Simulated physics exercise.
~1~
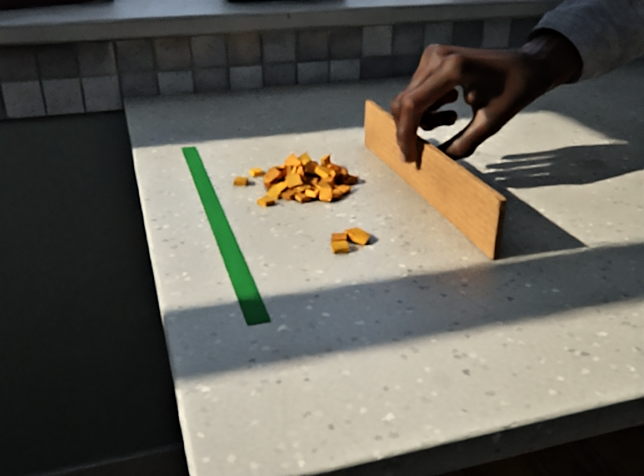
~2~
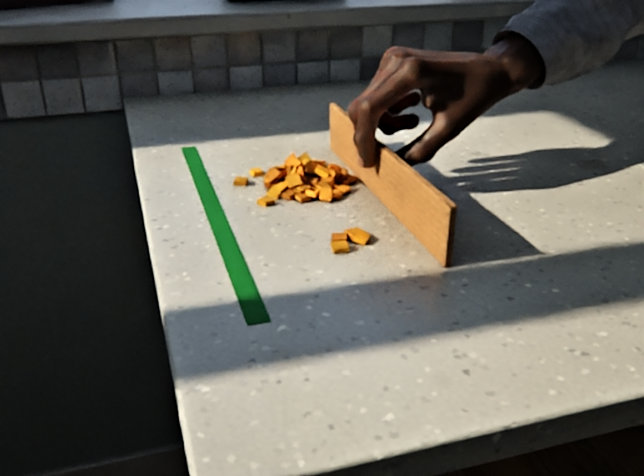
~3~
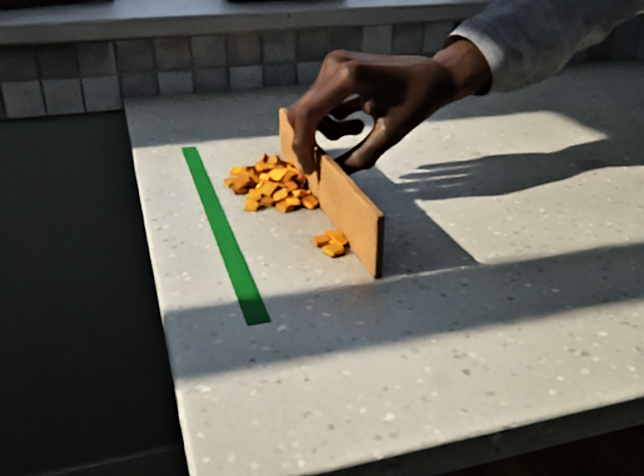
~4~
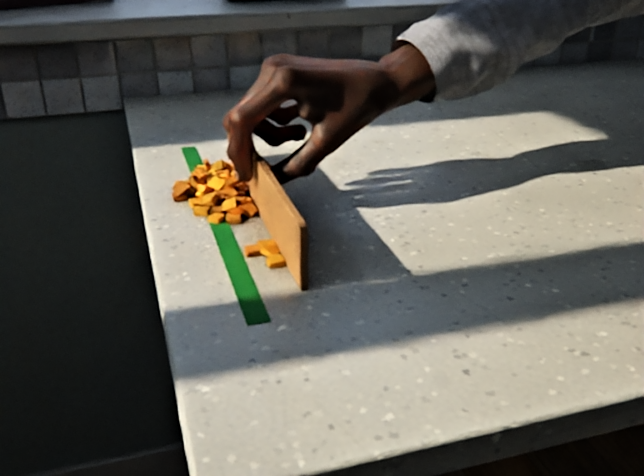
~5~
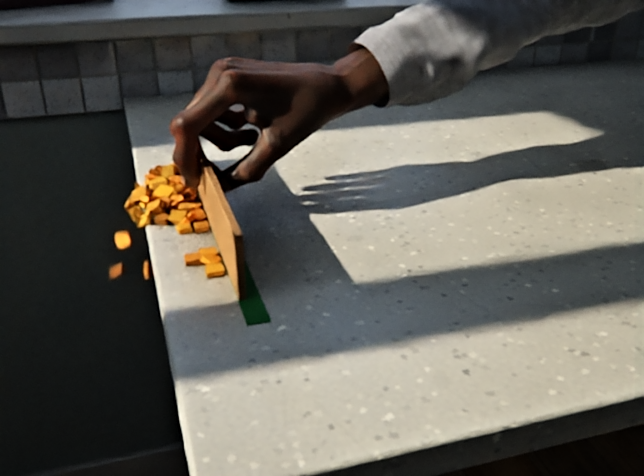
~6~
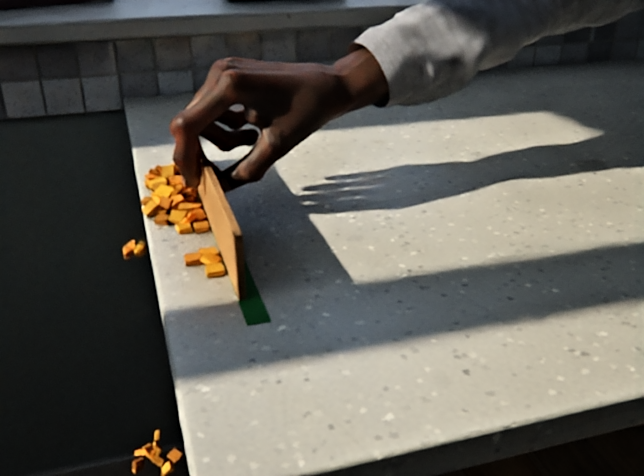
The footage shows a hand sliding an upright piece of card left across a speckled countertop, pushing two groups of small orange bits over a green tape line until the card stops there, with the smaller near group staying on and part of the larger far pile falling off the edge.
